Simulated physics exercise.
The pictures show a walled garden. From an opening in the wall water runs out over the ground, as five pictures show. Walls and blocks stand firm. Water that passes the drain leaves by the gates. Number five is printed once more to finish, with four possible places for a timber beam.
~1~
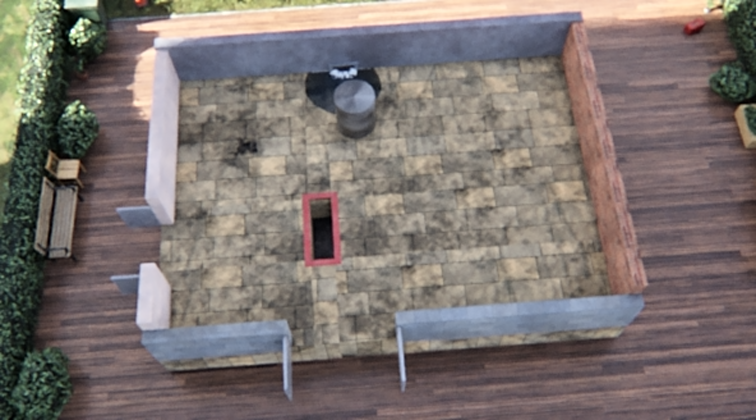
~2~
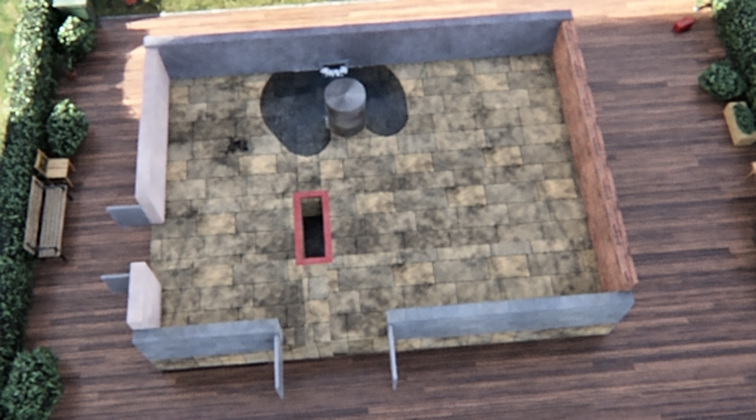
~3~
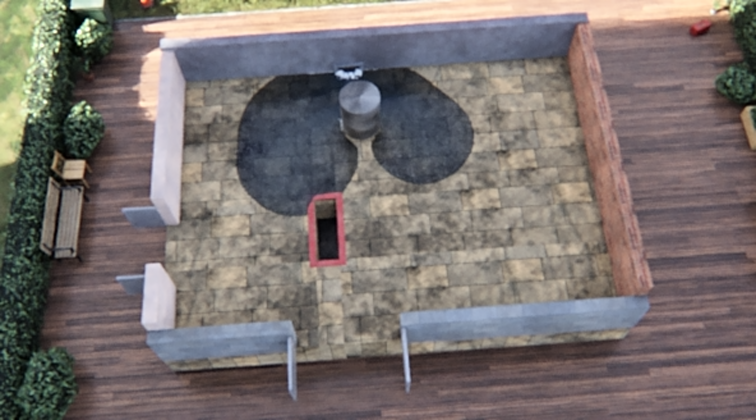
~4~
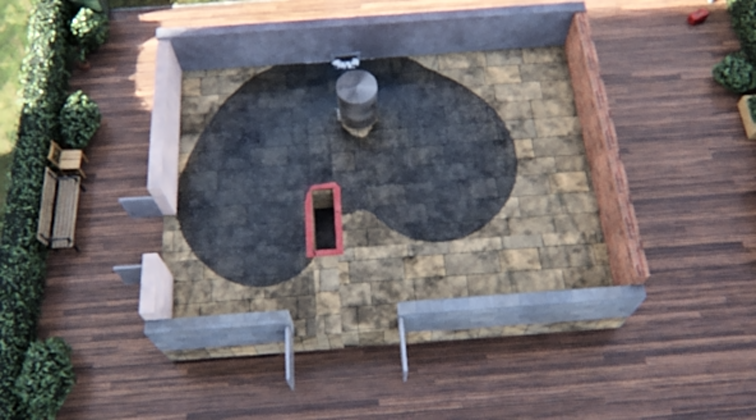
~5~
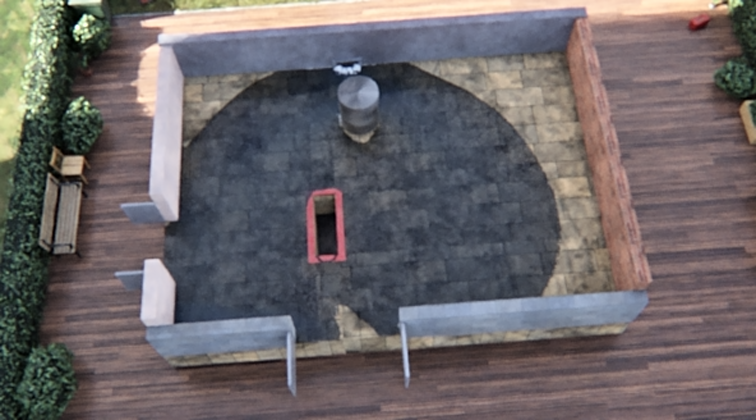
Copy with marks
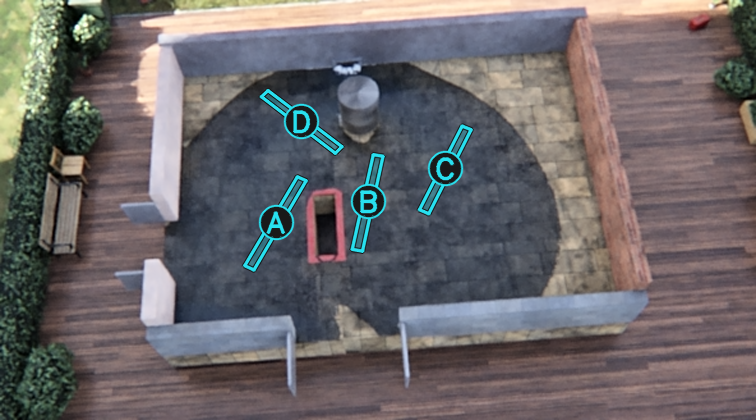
The clip opens on a walled garden seen from above, its paving mostly dry except for a small dark wet patch around a cylinder near the back wall. The wetness spreads forward in two rounded lobes, passes both sides of the red-framed drain, and merges to cover most of the paving.
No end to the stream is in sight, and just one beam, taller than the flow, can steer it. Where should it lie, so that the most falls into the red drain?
The answer is place C.
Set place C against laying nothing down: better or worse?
Place C is better.
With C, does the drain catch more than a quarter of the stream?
No.
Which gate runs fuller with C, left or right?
The right gate.
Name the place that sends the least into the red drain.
The answer is D.
On the marked copy, A from (249, 267) to (301, 178); B from (357, 250) to (378, 155); C from (424, 211) to (466, 127); D from (264, 93) to (338, 149).
With A, about 14 % of the stream goes into the red drain, about 85 % out by the gates.
With B, about 14 % of the stream goes into the red drain, about 85 % out by the gates.
With C, about 19 % of the stream goes into the red drain, about 79 % out by the gates.
With D, about 8 % of the stream goes into the red drain, about 89 % out by the gates.
